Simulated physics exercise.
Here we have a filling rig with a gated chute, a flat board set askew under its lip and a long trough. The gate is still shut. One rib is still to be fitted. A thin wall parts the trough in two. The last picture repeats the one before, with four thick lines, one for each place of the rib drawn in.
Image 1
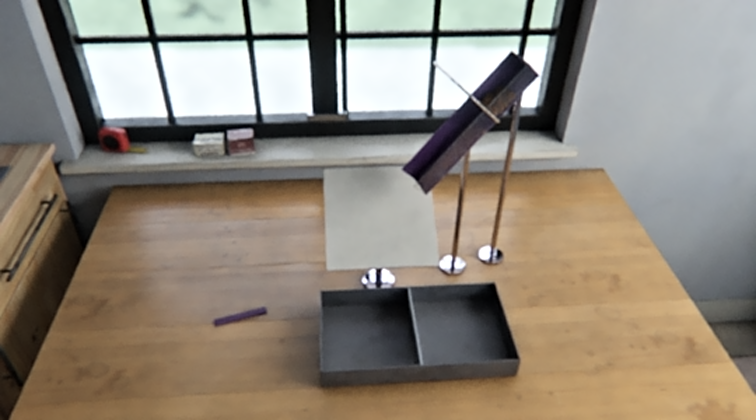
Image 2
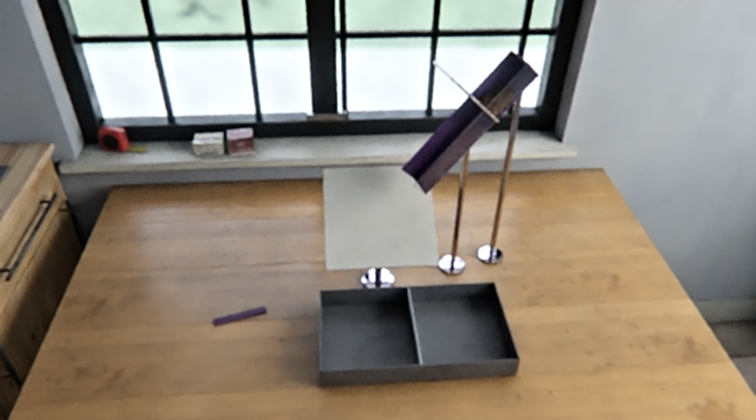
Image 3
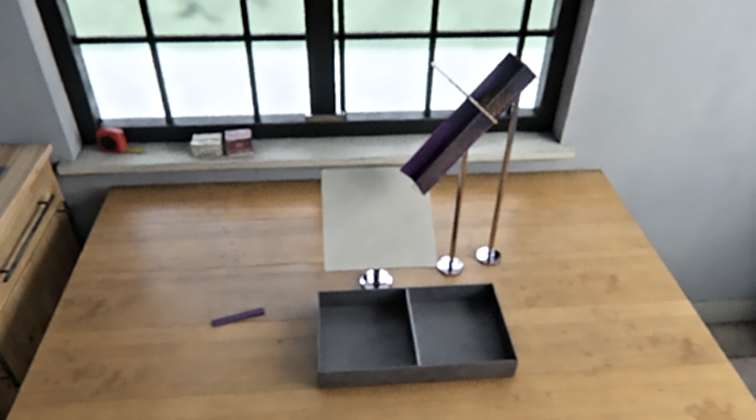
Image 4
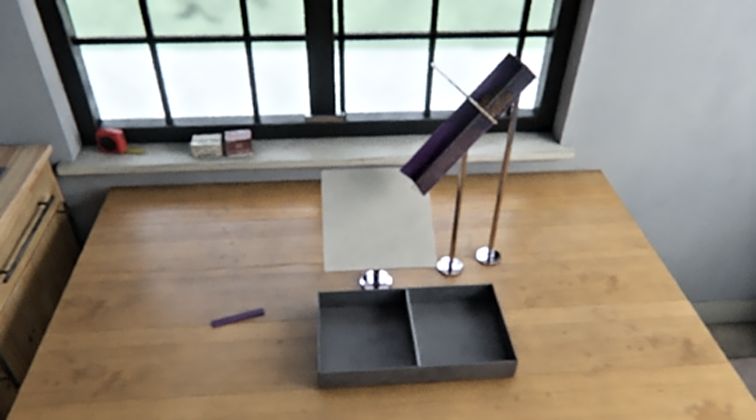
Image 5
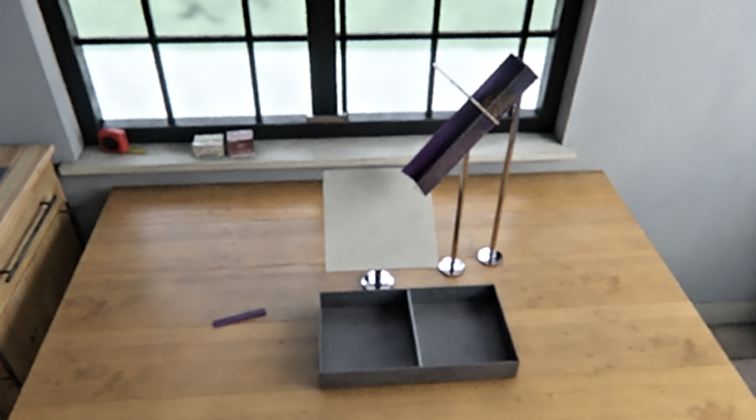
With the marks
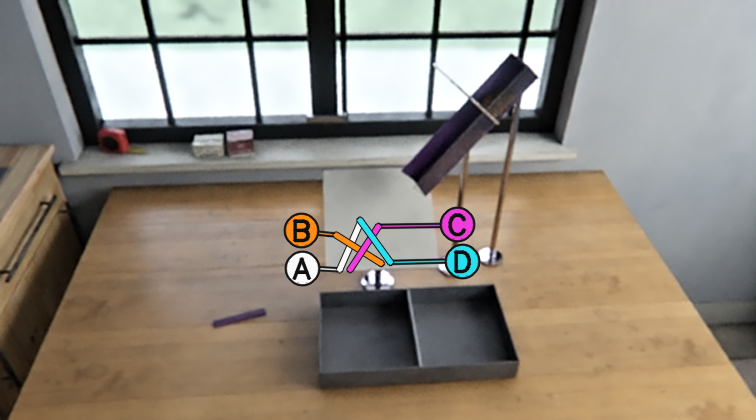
A wooden table holds a divided dark tray beneath a tilted purple chute, and nothing moves.
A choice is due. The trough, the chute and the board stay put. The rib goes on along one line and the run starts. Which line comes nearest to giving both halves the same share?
D beats the others.
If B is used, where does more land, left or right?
The left half.
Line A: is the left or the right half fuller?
The left half.
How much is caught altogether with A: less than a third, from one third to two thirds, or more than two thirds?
It is more than two thirds.
On the marked copy, line A from (360, 222) to (339, 269); line B from (336, 235) to (381, 263); line C from (378, 226) to (350, 269); line D from (360, 220) to (390, 262).
Choosing A, of what is caught, nearly all in the left half, a stray few in the right.
Choosing B, of what is caught, nearly all in the left half, a small part in the right.
Choosing C, of what is caught, nearly all in the left half, a stray few in the right.
Choosing D, of what is caught, about half in the left half, about half in the right.
